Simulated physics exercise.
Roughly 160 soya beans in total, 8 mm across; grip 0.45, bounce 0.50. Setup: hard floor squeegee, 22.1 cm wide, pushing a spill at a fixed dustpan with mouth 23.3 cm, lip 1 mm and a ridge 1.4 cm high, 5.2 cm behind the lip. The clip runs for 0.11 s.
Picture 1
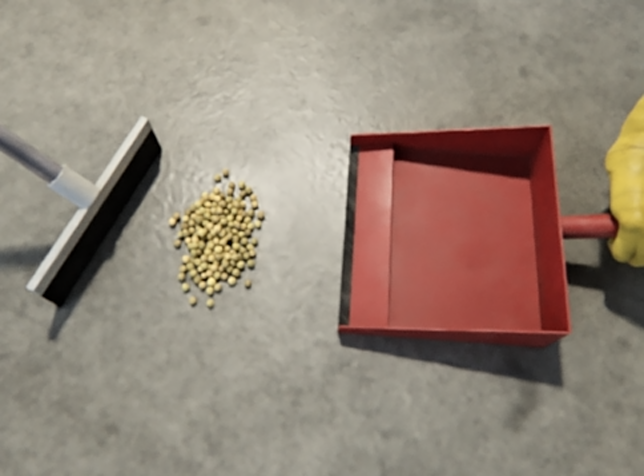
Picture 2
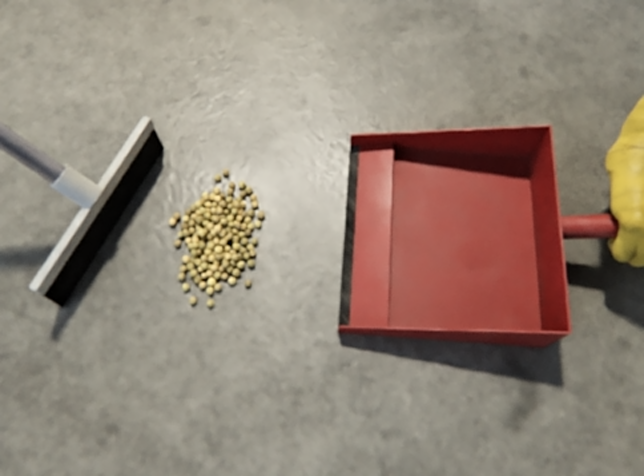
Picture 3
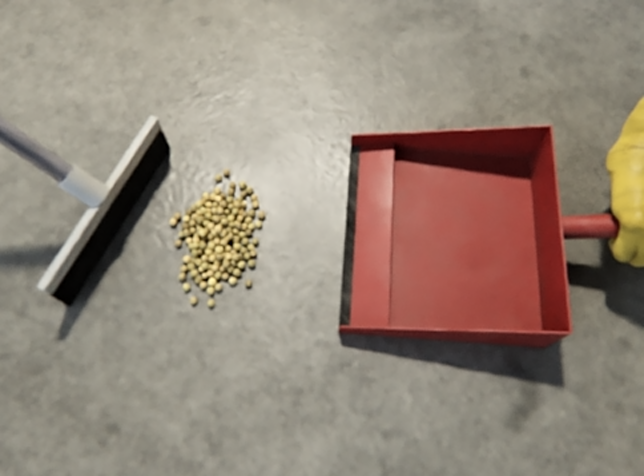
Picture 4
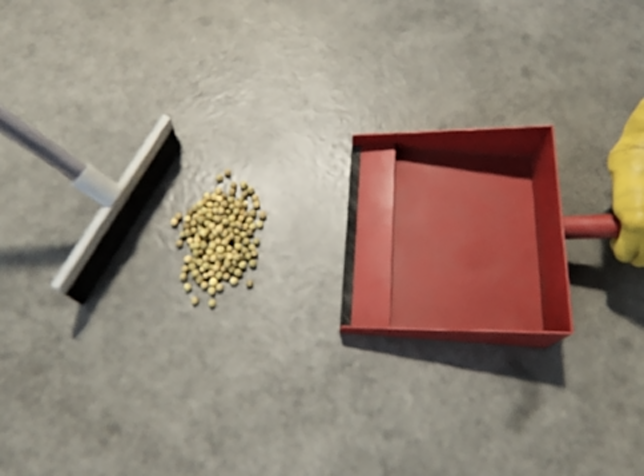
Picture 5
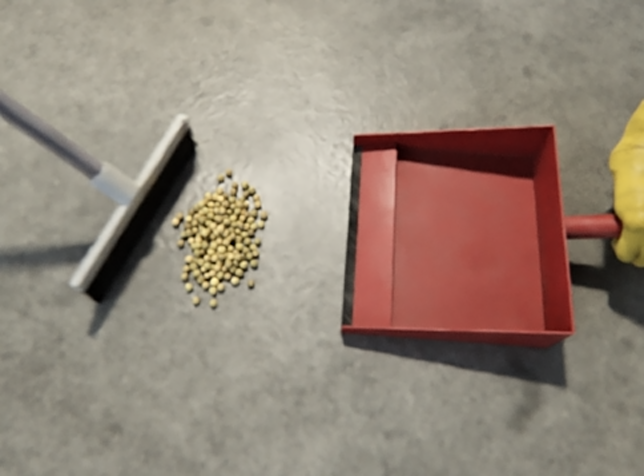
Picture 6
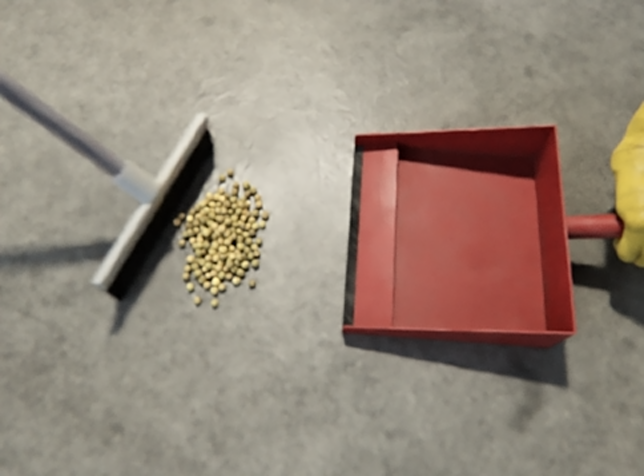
A red dustpan sits on the right of a grey, smooth hard floor seen from above, its handle held by a yellow-gloved hand at the right edge. Left of it lies a loose pile of small round tan beans, and farther left is a squeegee with a pale bar, black edge and grey pole. The slanted squeegee slides right, slowly then faster, up to the unmoved pile.
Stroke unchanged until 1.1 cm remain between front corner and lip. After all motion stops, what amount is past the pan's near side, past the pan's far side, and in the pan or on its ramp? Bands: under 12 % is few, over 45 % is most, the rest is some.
Near side: Some; far side: Few; pan: Some.
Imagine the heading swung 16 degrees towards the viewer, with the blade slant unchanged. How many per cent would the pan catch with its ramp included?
My guess is some 40 percent.
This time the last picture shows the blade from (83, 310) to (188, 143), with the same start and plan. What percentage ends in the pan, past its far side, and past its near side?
Pan: 30, far side: 0, near side: 25.
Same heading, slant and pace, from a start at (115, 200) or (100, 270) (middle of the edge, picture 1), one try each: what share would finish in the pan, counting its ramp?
First try about 25 per cent, second about 35 per cent.
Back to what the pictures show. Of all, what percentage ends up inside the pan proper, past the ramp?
Around 5 in a hundred.
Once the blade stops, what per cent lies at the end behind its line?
Estimate: About 0 %.
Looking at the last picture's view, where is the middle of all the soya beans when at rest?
Around (348, 261).
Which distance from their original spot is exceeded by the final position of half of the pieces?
Roughly 16 centimetres.
Then, 0.10 s after the last picture, middle of the blade 12 cm from the lip; 0 % over the lip, far side 0 %, near side 0 %.
Then, 0.17 s after the last picture, middle of the blade 6 cm from the lip; 0 % over the lip, far side 0 %, near side 5 %.
Then, 0.37 s after the last picture, middle of the blade 5 cm from the lip; 50 % over the lip, far side 0 %, near side 15 %.
In the end, near side 20 %, far side 0 %, pan 35 %, in front of the lip or behind the blade 50 %.
